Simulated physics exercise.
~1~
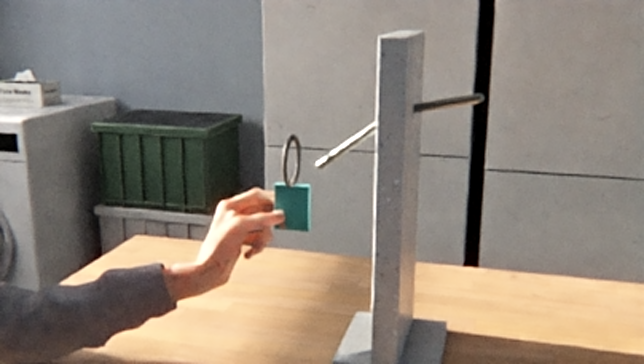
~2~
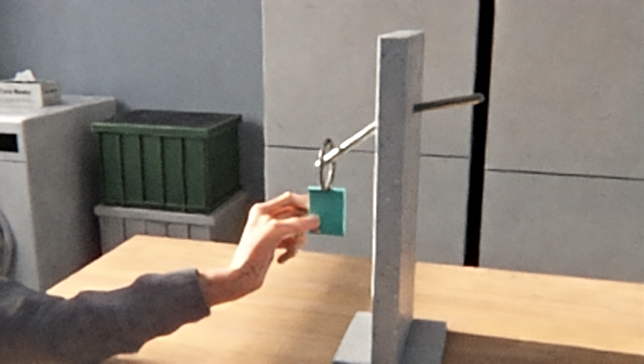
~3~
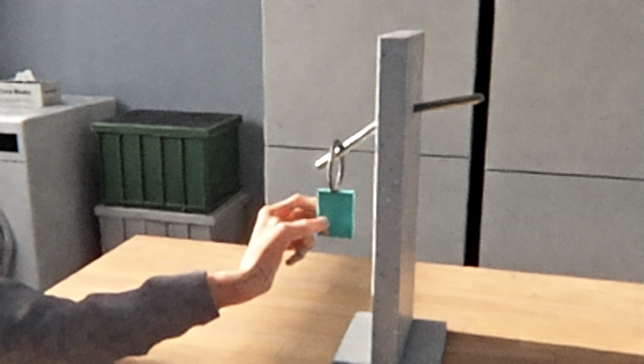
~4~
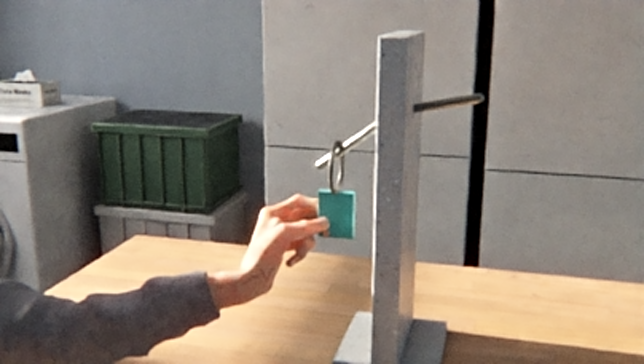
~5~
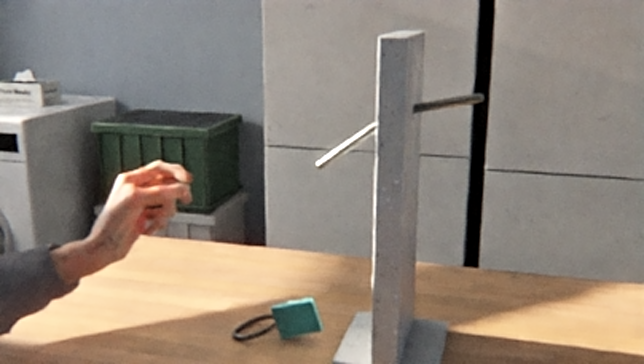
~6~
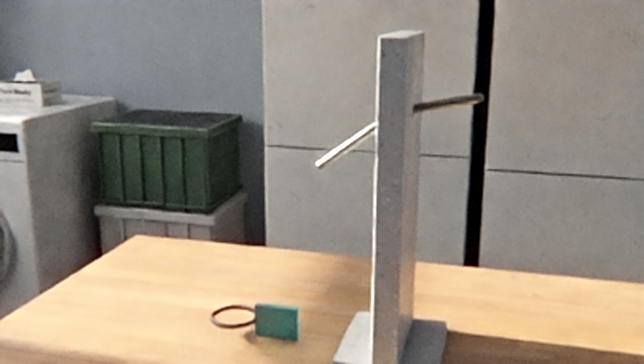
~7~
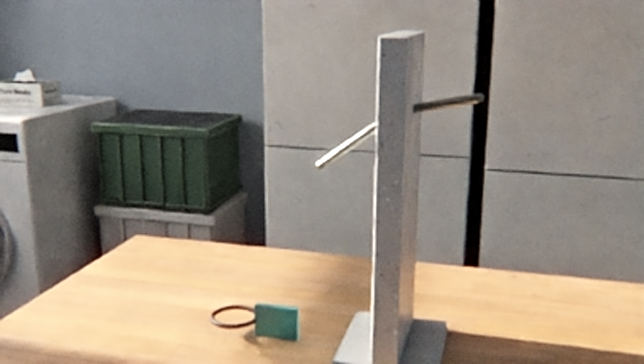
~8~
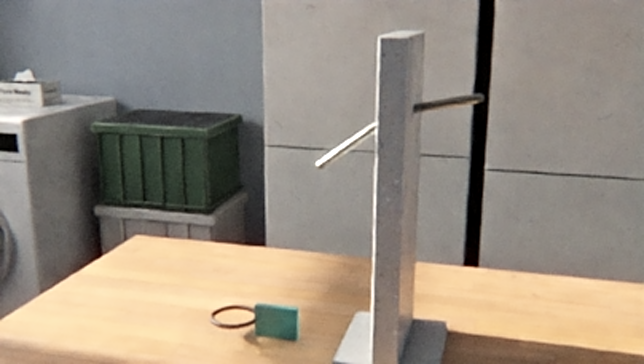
Hand holding a turquoise tag's ring at a peg, then letting go, the tag falling and lying on the wooden table.
